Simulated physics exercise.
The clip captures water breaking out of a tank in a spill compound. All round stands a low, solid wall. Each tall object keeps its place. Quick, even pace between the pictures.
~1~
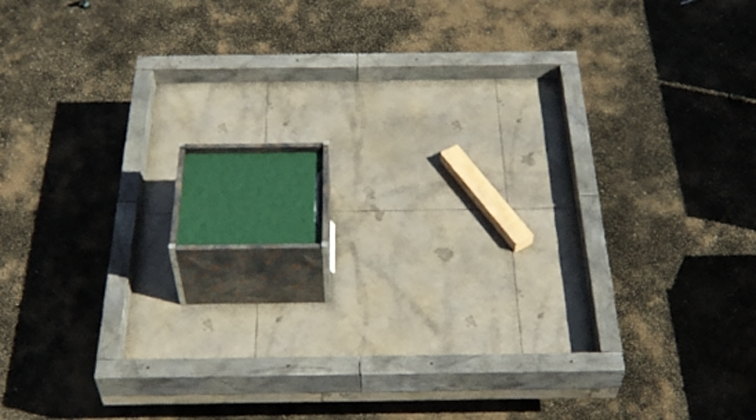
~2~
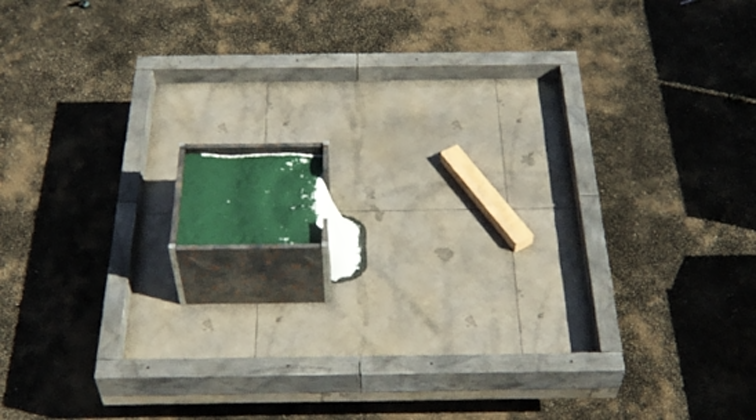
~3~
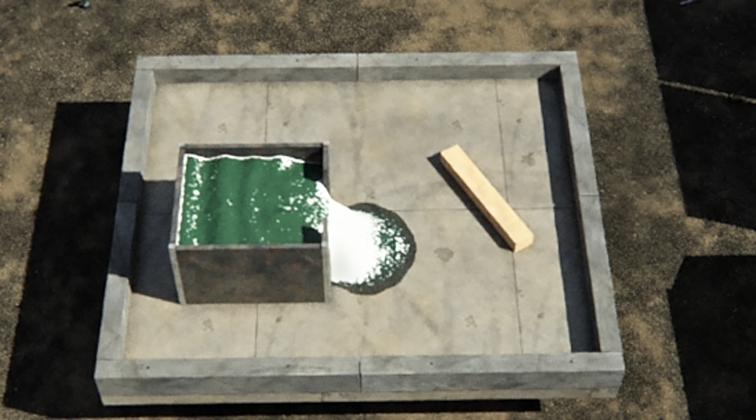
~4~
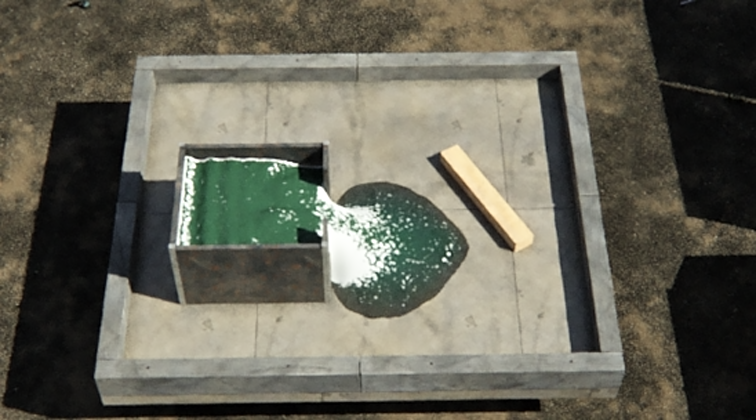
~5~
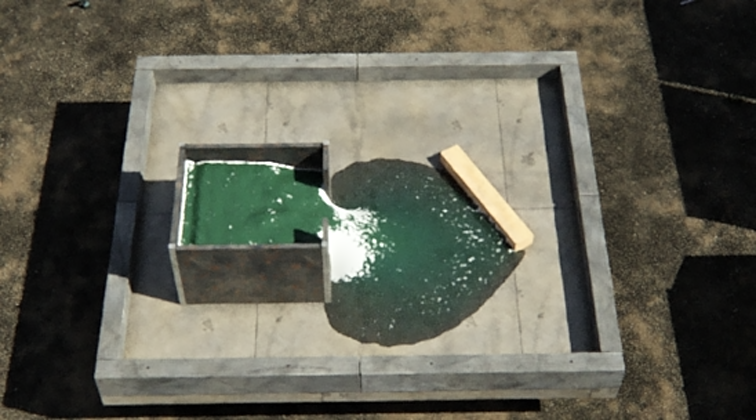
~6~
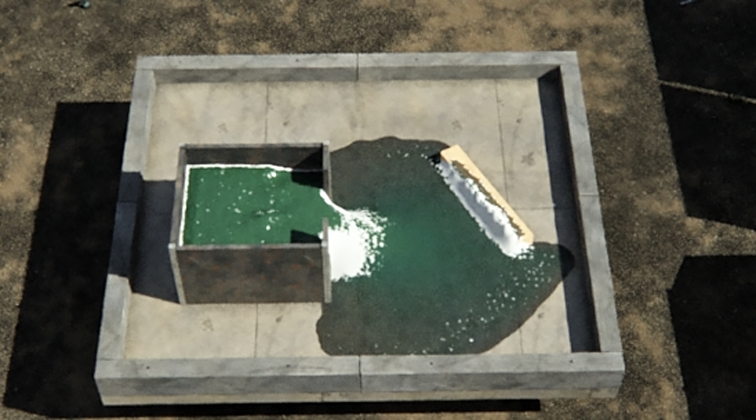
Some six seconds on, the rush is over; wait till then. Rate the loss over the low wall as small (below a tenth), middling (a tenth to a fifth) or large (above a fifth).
Small.
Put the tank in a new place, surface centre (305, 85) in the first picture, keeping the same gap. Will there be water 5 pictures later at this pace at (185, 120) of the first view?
Untouched.
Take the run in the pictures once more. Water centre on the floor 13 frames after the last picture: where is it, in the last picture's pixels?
It is near (404, 245).
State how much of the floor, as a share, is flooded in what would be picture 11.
I reckon 50 per cent or so.
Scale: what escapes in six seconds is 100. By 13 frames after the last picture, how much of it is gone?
Roughly 75 percent of it.
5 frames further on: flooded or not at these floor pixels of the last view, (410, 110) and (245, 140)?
The first spot is swamped, the second is high and dry.
A moment on, water covers 35 % of the floor; the low wall has let 0 % over.
Next, water covers 45 % of the floor; the low wall has let 0 % over.
Then, water covers 50 % of the floor; the low wall has let 4 % over.
Later, water covers 65 % of the floor; the low wall has let 5 % over.
In the end, water covers 85 % of the floor; the low wall has let 5 % over.
